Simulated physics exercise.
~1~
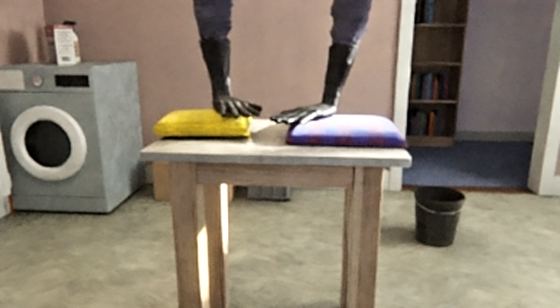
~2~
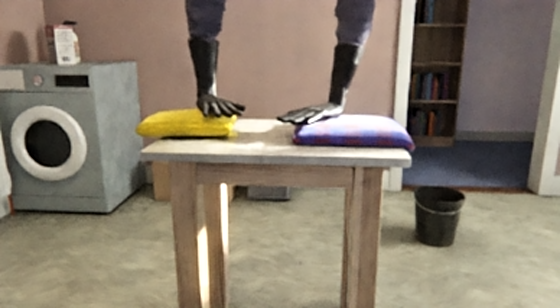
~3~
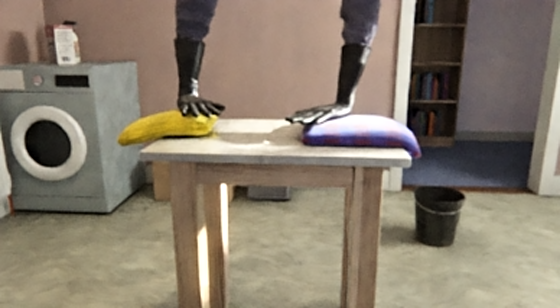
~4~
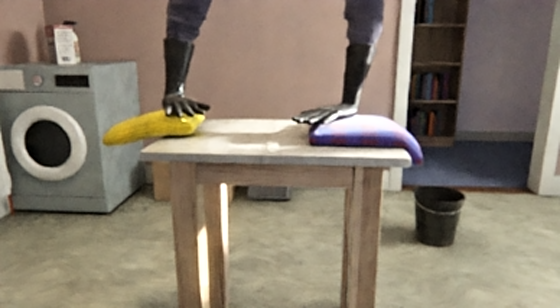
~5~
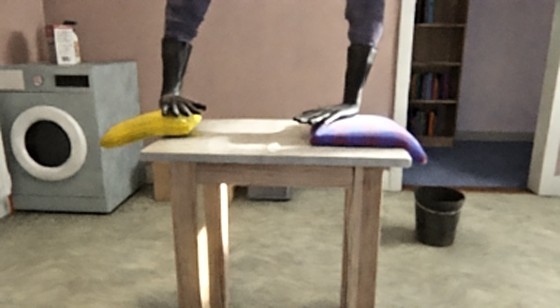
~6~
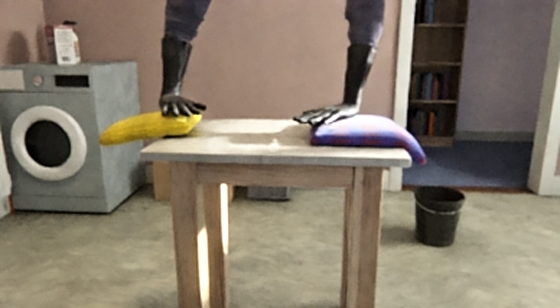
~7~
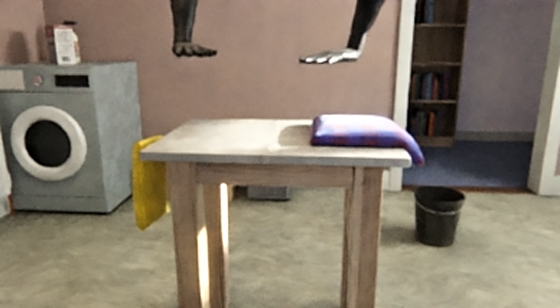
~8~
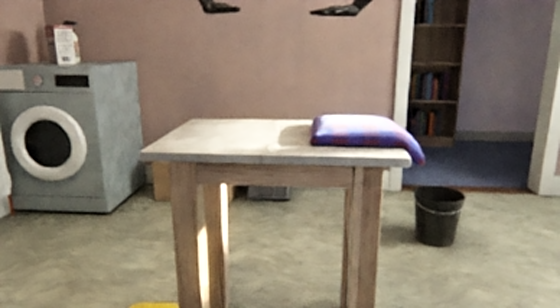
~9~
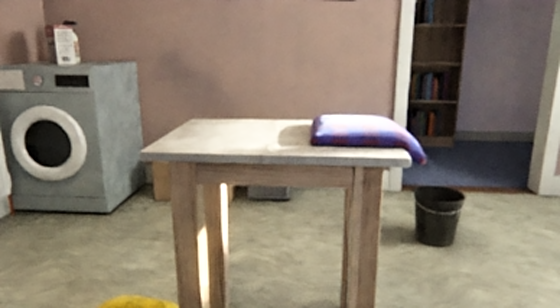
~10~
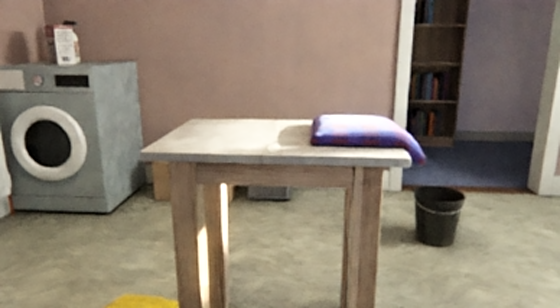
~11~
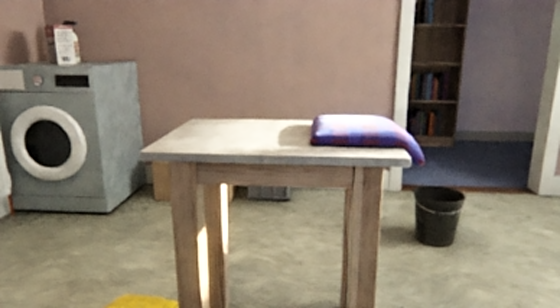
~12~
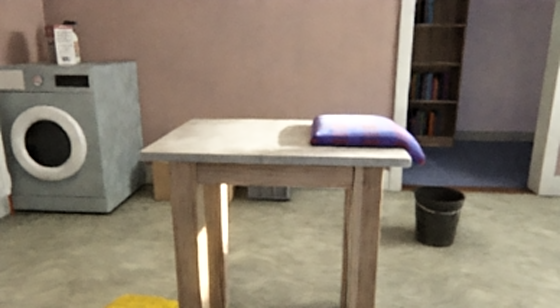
In a laundry room, gloved hands pushing yellow and blue cushions apart on a table, the yellow slumping to the floor.
